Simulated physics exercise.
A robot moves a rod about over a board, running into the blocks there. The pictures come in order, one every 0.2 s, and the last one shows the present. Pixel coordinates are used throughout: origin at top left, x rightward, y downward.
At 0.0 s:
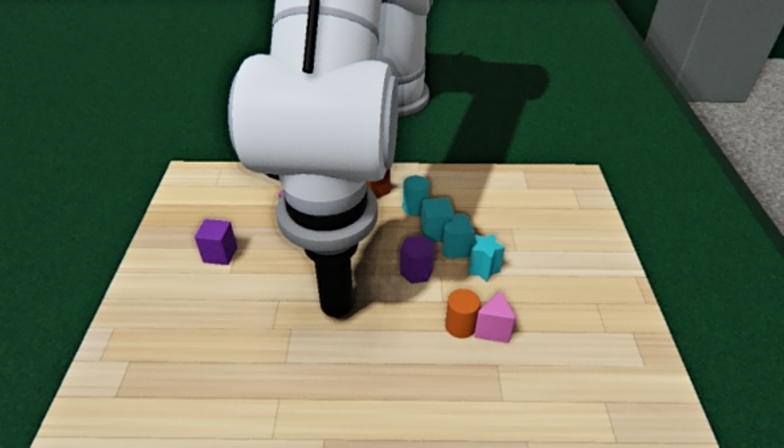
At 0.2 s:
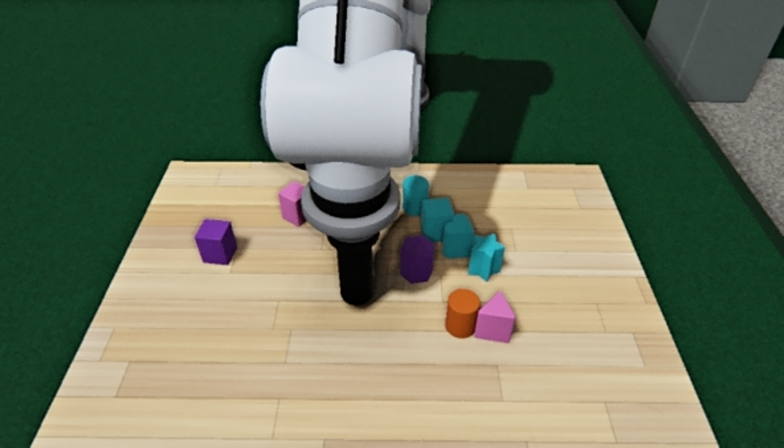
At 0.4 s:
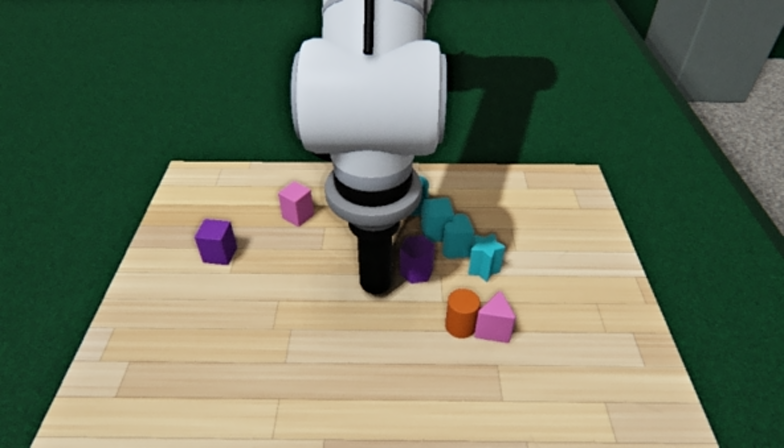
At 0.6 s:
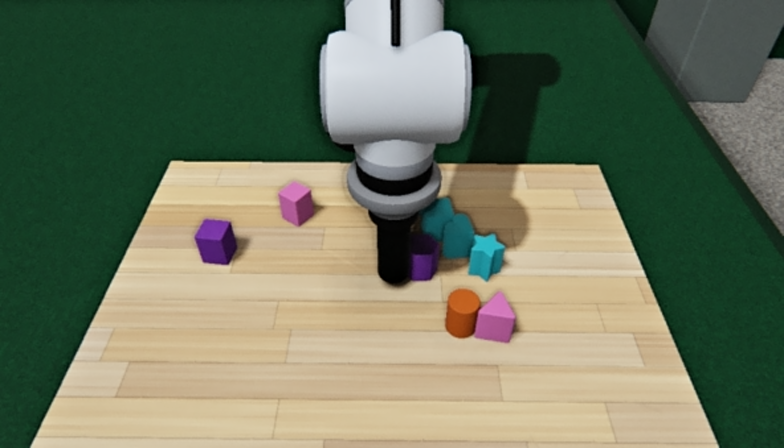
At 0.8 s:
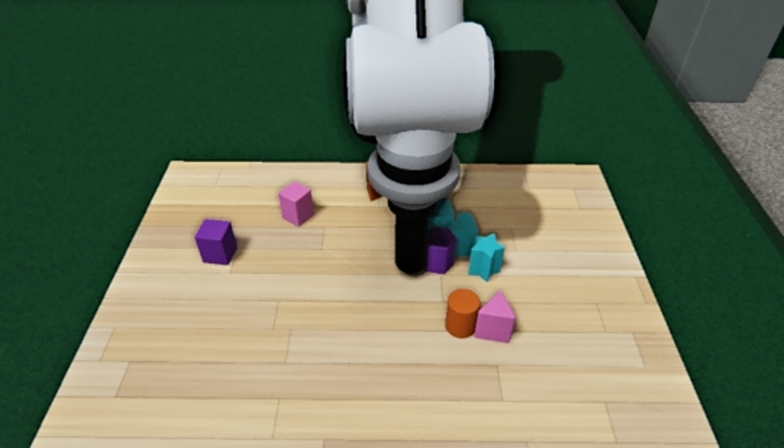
A robot arm slid its black rod rightward and slightly away across the wooden board, reached the dark purple block, and nudged it a little toward the turquoise pieces, while the other purple block stayed still.
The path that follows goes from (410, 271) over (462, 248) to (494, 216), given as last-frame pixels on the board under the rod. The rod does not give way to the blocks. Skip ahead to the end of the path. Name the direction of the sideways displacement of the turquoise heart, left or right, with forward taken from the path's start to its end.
Pushed right.
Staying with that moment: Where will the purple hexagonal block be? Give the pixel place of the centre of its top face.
I'd expect the centre of its top face to be at (527, 187).
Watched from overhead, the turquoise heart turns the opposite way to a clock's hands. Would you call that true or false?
False.
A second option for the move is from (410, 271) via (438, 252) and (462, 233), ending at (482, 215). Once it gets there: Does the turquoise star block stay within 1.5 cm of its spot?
Answer: Yes.
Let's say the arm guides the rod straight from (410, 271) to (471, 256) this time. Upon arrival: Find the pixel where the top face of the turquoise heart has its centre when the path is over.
Its top middle: (508, 202).
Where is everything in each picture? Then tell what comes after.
In the first picture, rod tip at (337, 306); block tops, turquoise square piece at (438, 207); purple hexagonal block at (418, 246); turquoise heart at (460, 224); turquoise star block at (488, 244).
In the second picture, rod at (357, 294); blocks unchanged.
In the third picture, rod at (376, 283); blocks unchanged.
In the fourth picture, rod at (393, 273); purple hexagonal block at (422, 244).
In the fifth picture, rod at (410, 263); turquoise square piece at (438, 207); purple hexagonal block at (440, 237); turquoise heart at (464, 223); turquoise star block at (488, 244).
On the path given first. One third of the way, rod at (448, 248); purple hexagonal block at (476, 220), turned 10° anticlockwise; turquoise heart at (498, 209), turned 20° clockwise; turquoise star block at (492, 244), turned 25° clockwise.
Two thirds of the way, rod at (477, 230); purple hexagonal block at (504, 203); turquoise heart at (529, 198), turned 60° clockwise; turquoise star block at (492, 244), turned 25° clockwise.
At the end, rod at (496, 209); turquoise square piece in place; purple hexagonal block at (527, 187), turned 25° clockwise; turquoise heart at (553, 193), turned 95° clockwise; turquoise star block at (492, 244), turned 25° clockwise.
